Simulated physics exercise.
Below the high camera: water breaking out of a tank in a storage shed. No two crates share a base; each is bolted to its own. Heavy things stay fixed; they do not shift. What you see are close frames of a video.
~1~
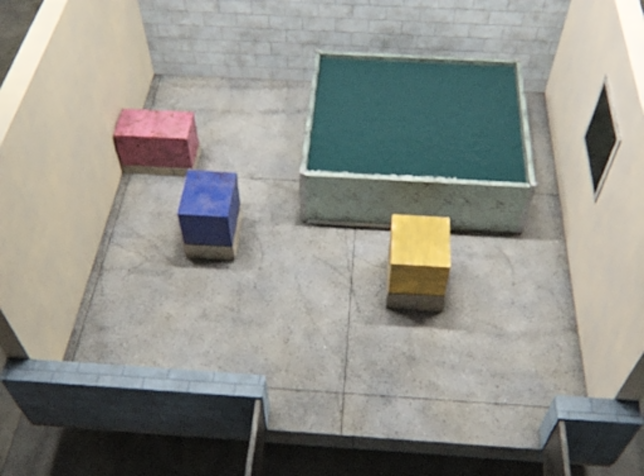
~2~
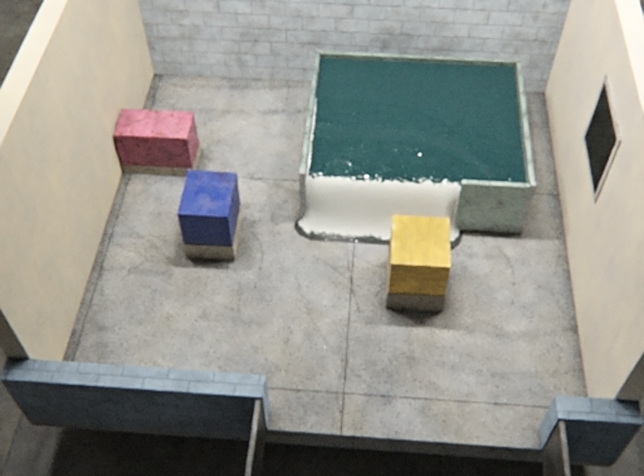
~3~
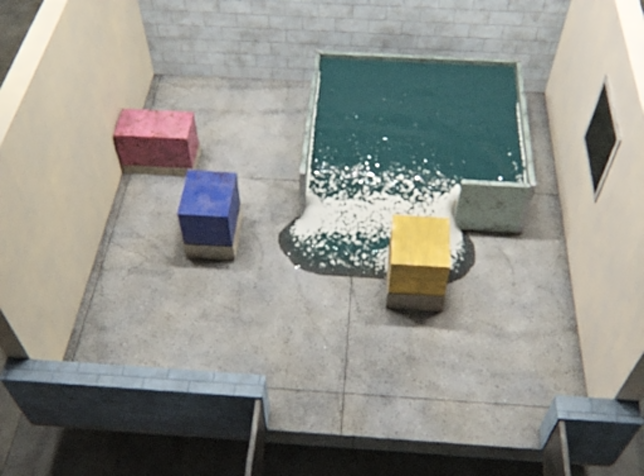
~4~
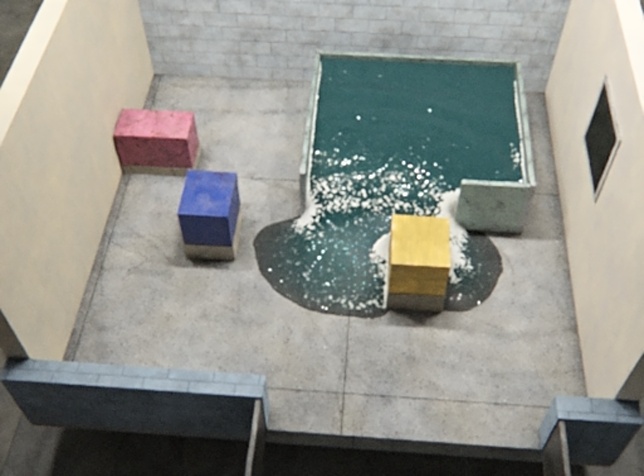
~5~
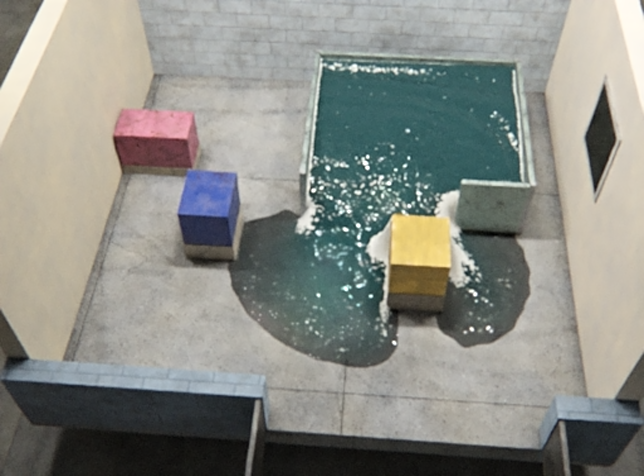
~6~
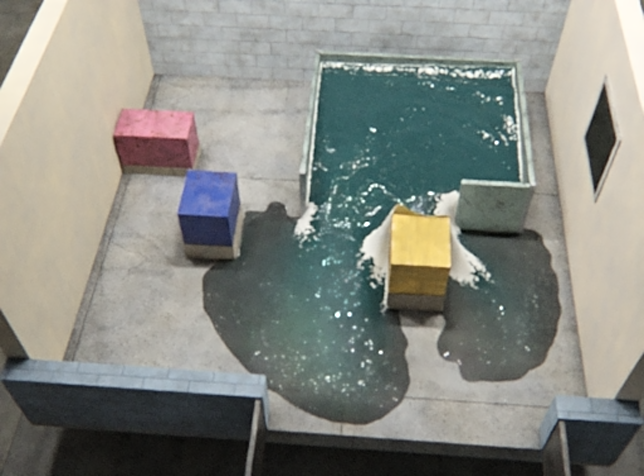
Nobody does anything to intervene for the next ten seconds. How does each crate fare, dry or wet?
The blue crate comes out dry. The pink crate comes out wet. The yellow crate comes out wet.
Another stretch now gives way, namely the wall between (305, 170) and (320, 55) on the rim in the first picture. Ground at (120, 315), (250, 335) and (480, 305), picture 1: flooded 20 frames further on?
Soaked / soaked / unwetted.
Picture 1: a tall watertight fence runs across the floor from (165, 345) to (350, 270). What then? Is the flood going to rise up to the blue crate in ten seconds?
Result for the blue crate: It is flooded.
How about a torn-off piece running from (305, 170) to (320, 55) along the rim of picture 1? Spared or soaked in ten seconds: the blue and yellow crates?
My take: The blue crate gets flooded, while the yellow crate stays clear.
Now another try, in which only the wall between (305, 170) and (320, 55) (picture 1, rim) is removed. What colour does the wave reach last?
The yellow-painted one.
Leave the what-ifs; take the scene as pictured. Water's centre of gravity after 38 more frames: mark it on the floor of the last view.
Roughly (327, 224) in the last picture.
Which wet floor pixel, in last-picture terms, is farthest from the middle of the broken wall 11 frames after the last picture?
Look around (53, 392).
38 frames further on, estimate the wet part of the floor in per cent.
Near 95 in a hundred.
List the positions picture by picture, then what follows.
In the first picture, still water in the water tank at (417, 118).
In the second picture, water pours out at (380, 209) and has run to (300, 223).
In the third picture, the front is at (287, 245), out from the gap at (380, 210).
In the fourth picture, water pours out at (380, 211) and has run to (477, 298).
In the fifth picture, the front is at (290, 340), out from the gap at (380, 212).
In the sixth picture, water pours out at (380, 211) and has run to a hidden place.
A moment on, water covers 50 % of the floor; the blue crate water round its plinth, the pink crate not reached, the yellow crate water round its plinth.
Next, water covers 65 % of the floor; the blue crate water round its plinth, the pink crate not reached, the yellow crate water round its plinth.
Then, water covers 80 % of the floor; the blue crate water round its plinth, the pink crate water round its plinth, the yellow crate water round its plinth.
Later, water covers 95 % of the floor; the blue crate water round its plinth, the pink crate water round its plinth, the yellow crate water round its plinth.
In the end, water covers 100 % of the floor; the blue crate stayed above the water, the pink crate was topped, the yellow crate was topped.
